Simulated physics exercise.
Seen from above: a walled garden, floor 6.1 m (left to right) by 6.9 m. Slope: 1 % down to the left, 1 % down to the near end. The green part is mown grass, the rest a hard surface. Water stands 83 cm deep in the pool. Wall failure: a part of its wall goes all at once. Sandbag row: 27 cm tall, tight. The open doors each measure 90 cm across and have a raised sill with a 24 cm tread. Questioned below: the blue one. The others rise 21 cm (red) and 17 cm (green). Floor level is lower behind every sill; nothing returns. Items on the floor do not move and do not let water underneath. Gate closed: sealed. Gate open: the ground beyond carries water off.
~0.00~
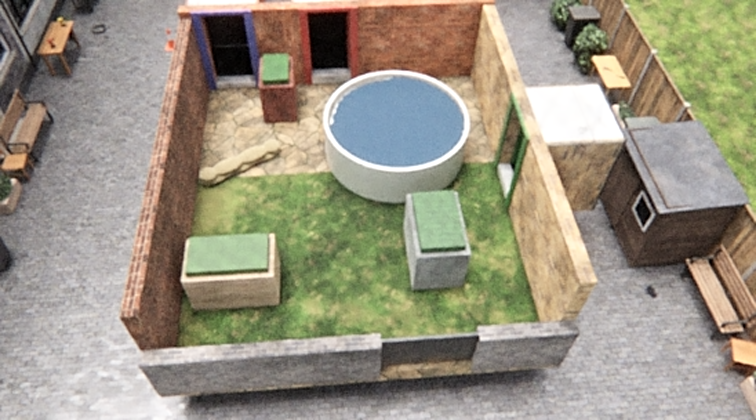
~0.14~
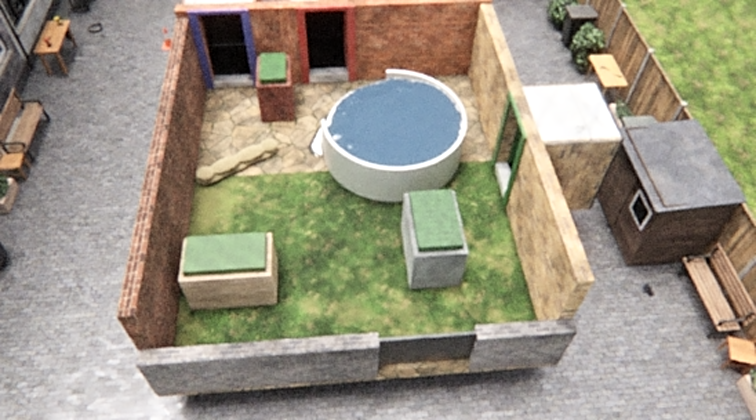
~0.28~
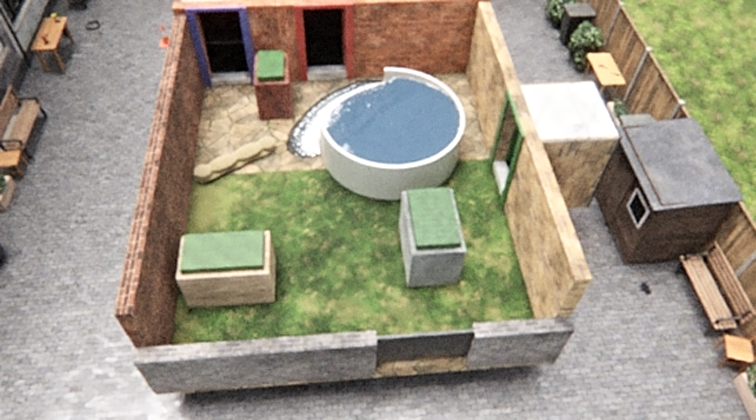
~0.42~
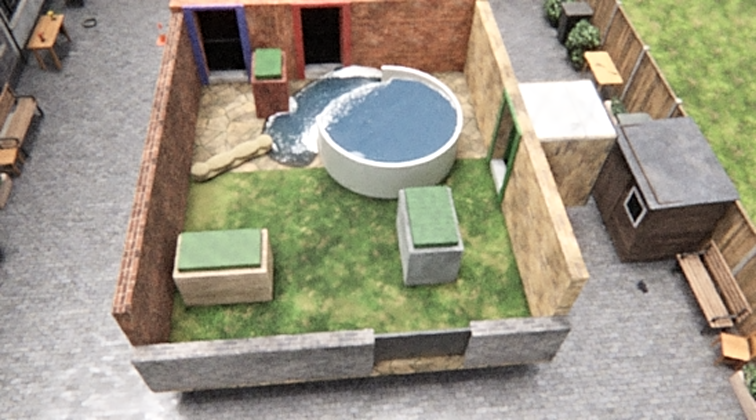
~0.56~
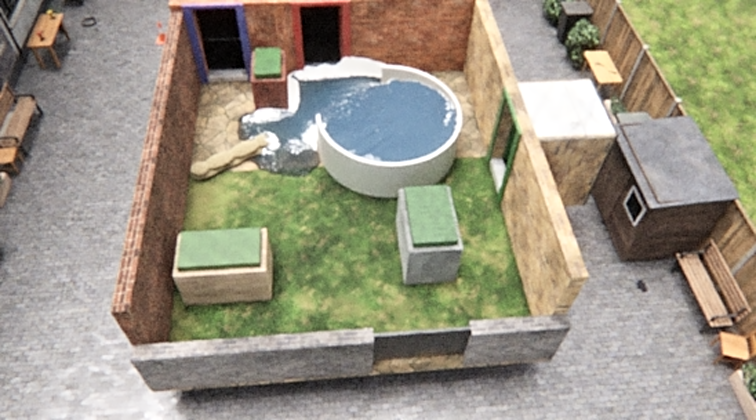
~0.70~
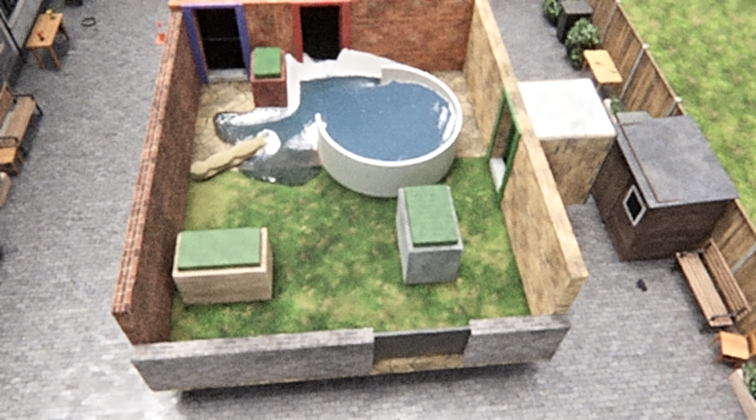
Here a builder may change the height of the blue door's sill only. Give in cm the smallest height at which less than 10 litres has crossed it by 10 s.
30 cm.
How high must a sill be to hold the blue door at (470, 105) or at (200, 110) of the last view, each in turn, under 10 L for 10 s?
Roughly 21 cm, then roughly 34 cm.
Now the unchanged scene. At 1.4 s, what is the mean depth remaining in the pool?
On average, around 50 cm.
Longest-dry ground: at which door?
Last door: Green.
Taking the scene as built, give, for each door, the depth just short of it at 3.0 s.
Before red it's 37 cm, before green 3 cm, before blue 22 cm.
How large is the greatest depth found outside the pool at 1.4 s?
Up to some 71 centimetres, I'd say.
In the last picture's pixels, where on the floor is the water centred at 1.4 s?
The water is centred around (351, 127) in the last picture's pixels.
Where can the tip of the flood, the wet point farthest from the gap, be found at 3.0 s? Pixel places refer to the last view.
Roughly at (178, 272) in the last view.
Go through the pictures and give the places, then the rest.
The first picture shows still water, 83 cm deep, in the pool at (396, 120); the blue door at (229, 51) is dry.
In the second picture, water pours out on the far side and has run 0.3 m, to a hidden place; about 9 cm deep outside, 83 cm at the back.
In the third picture, the gap is on the far side, the front 0.8 m out at a hidden place; the back of the pool holds 83 cm.
In the fourth picture, the gap is on the far side, the front 1.3 m out at (270, 120); the back of the pool holds 83 cm.
In the fifth picture, the front is at (242, 120), 1.8 m from the gap on the far side; 5.0 m2 of floor is wet, 81 cm left at the back.
In the sixth picture, the front is at (217, 117), 2.4 m from the gap on the far side; 6.0 m2 of floor is wet, 74 cm left at the back; 0.7 m in a straight line remain to the blue door at (221, 45).
After 1.4 s water covers 30 % of the floor, deepest (71 cm) near (297, 111); 15 cm at the blue door, 0 litres in over its 14 cm sill.
After 3.0 s water covers 50 % of the floor, deepest (42 cm) near (209, 165); 22 cm at the blue door, 35 litres in over its 14 cm sill.
After 10.0 s water covers 95 % of the floor, deepest (19 cm) near (228, 151); 15 cm at the blue door, 181 litres in over its 14 cm sill.
At the blue door as built, the water arrived by 0.9 s and peaked near 29 cm at 4.4 s.
Run again over the same 10 s with other heights there, 19 litres in over 27.5 cm, 2 litres over 37 cm. The limit of 10 litres is kept from about 30 cm up.
